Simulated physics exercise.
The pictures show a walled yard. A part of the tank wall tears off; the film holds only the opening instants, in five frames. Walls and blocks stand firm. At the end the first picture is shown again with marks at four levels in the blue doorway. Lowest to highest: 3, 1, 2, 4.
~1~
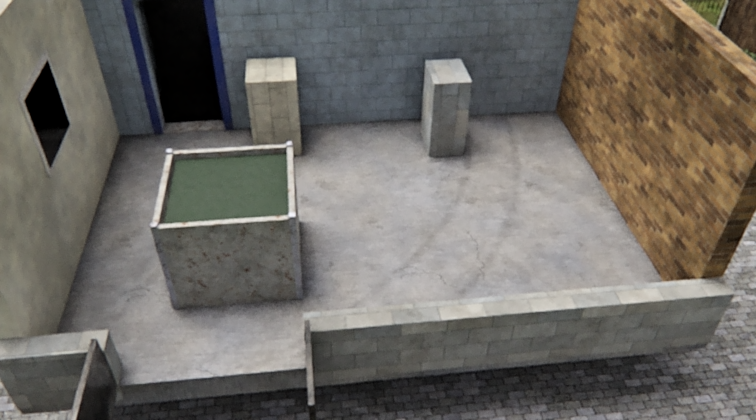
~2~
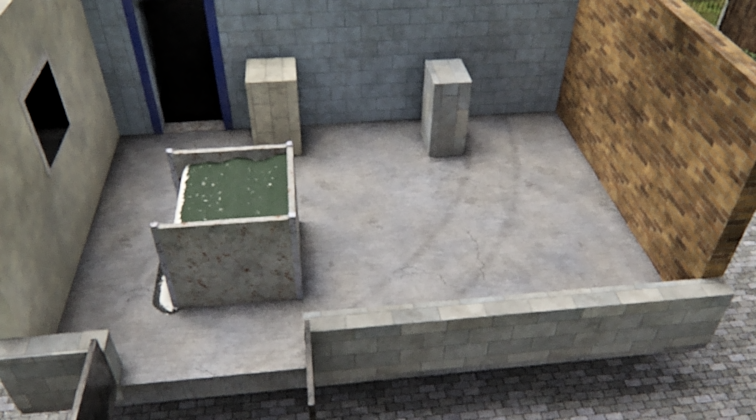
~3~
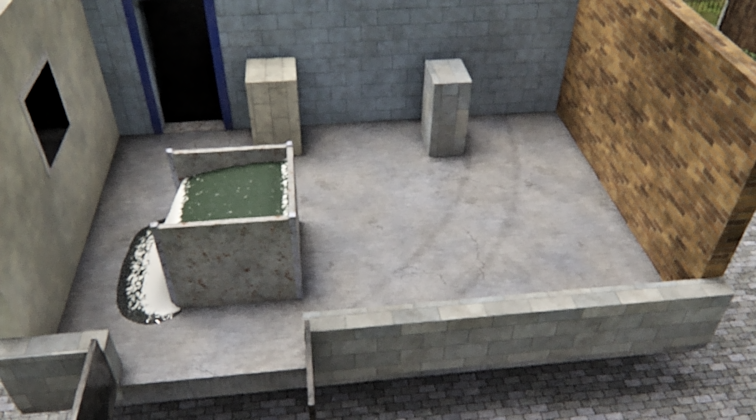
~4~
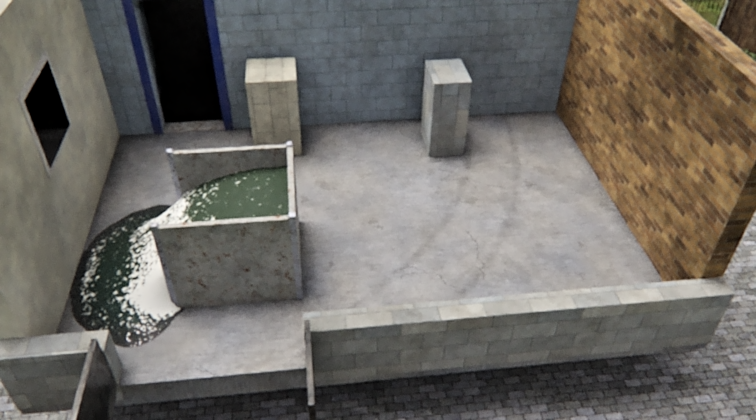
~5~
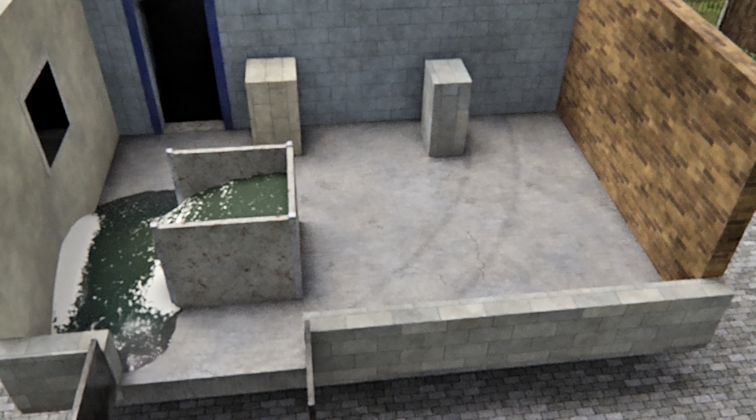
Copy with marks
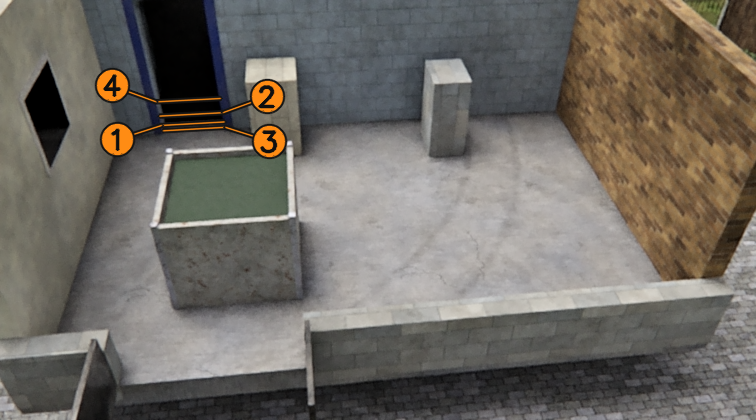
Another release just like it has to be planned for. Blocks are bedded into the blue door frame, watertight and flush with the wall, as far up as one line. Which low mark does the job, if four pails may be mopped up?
Choose 2.
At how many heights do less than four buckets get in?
Two of them.
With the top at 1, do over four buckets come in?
Yes, it does.
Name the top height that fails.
Here it is height 1.
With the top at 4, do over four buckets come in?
No, that is safe.
On the marked copy, 1 at (193, 123); 2 at (191, 114); 3 at (194, 129); 4 at (188, 100); from the bottom up 3, 1, 2, 4.
With 1, about 9 bucketfuls get in.
With 2, a splash gets over, under a bucket.
With 3, dozens of bucketfuls pour in.
With 4, nothing gets over.
